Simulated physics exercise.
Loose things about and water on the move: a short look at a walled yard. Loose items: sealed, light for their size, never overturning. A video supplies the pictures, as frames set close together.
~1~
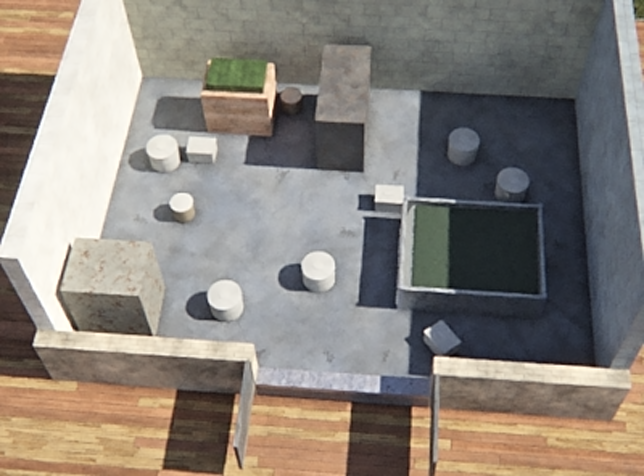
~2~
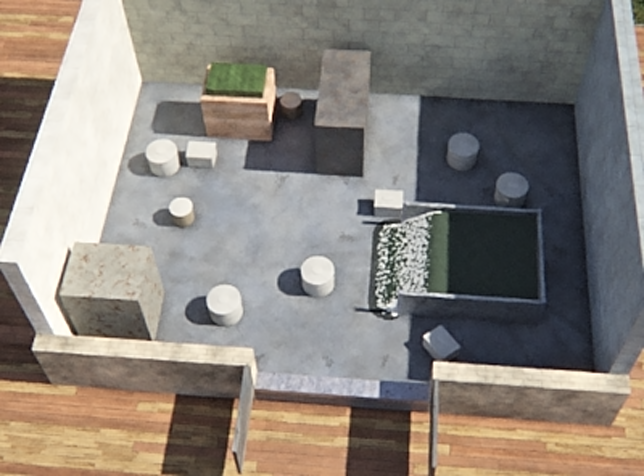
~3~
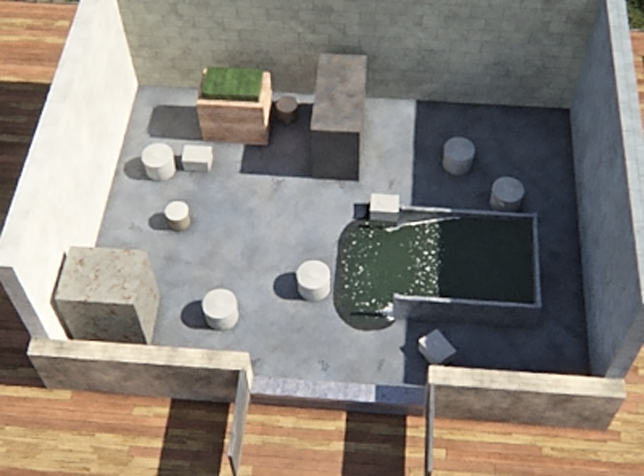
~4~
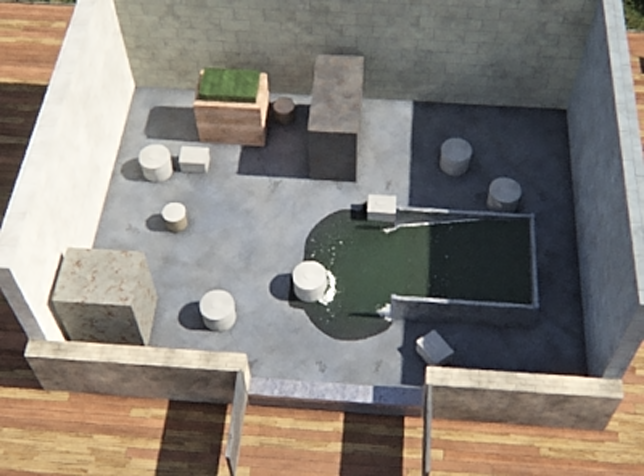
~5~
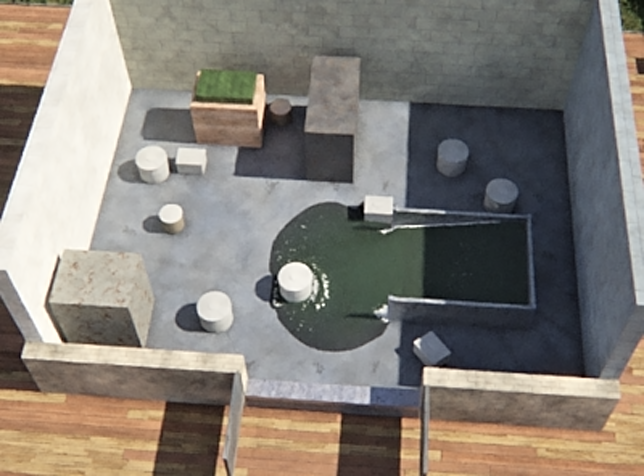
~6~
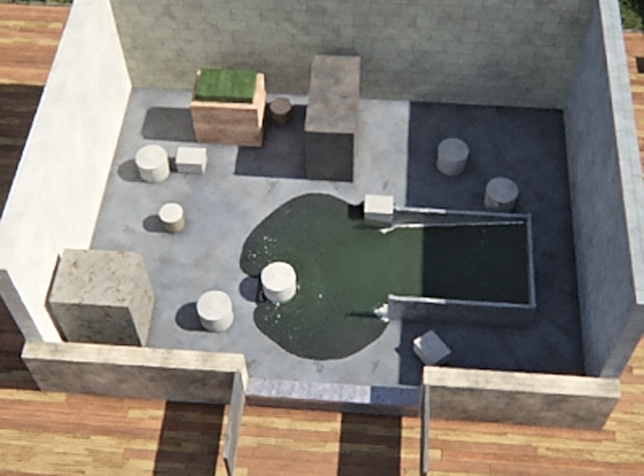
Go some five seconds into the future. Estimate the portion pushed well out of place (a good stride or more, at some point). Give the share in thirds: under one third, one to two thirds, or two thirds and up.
It stays in the middle third.
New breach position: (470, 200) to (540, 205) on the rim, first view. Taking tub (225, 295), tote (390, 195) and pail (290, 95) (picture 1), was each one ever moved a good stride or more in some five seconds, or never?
First below the mark, then over the mark, then below the mark.
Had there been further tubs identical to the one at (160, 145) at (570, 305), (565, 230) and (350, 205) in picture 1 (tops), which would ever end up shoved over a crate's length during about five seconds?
Item by item: Remains in place, remains in place, goes the distance.
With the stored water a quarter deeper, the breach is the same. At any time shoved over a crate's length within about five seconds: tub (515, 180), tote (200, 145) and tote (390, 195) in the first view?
As asked: Fell short, went the distance, fell short.
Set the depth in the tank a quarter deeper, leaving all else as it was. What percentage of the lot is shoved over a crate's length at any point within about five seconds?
Some 50 per cent.
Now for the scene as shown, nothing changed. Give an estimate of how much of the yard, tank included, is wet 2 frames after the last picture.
Roughly 30 per cent.
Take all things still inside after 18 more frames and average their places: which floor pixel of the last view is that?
Close to pixel (273, 206).
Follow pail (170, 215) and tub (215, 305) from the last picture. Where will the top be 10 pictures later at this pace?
Estimated: (142, 206); (159, 325).
A moment on, 1 of 10 are well off their spots; 0 afloat.
Next, 2 of 10 are well off their spots; 1 afloat.
Later, 5 of 10 are well off their spots; 4 afloat.
In the end, 5 of 10 are well off their spots, and 5 have been at some point; 4 afloat.
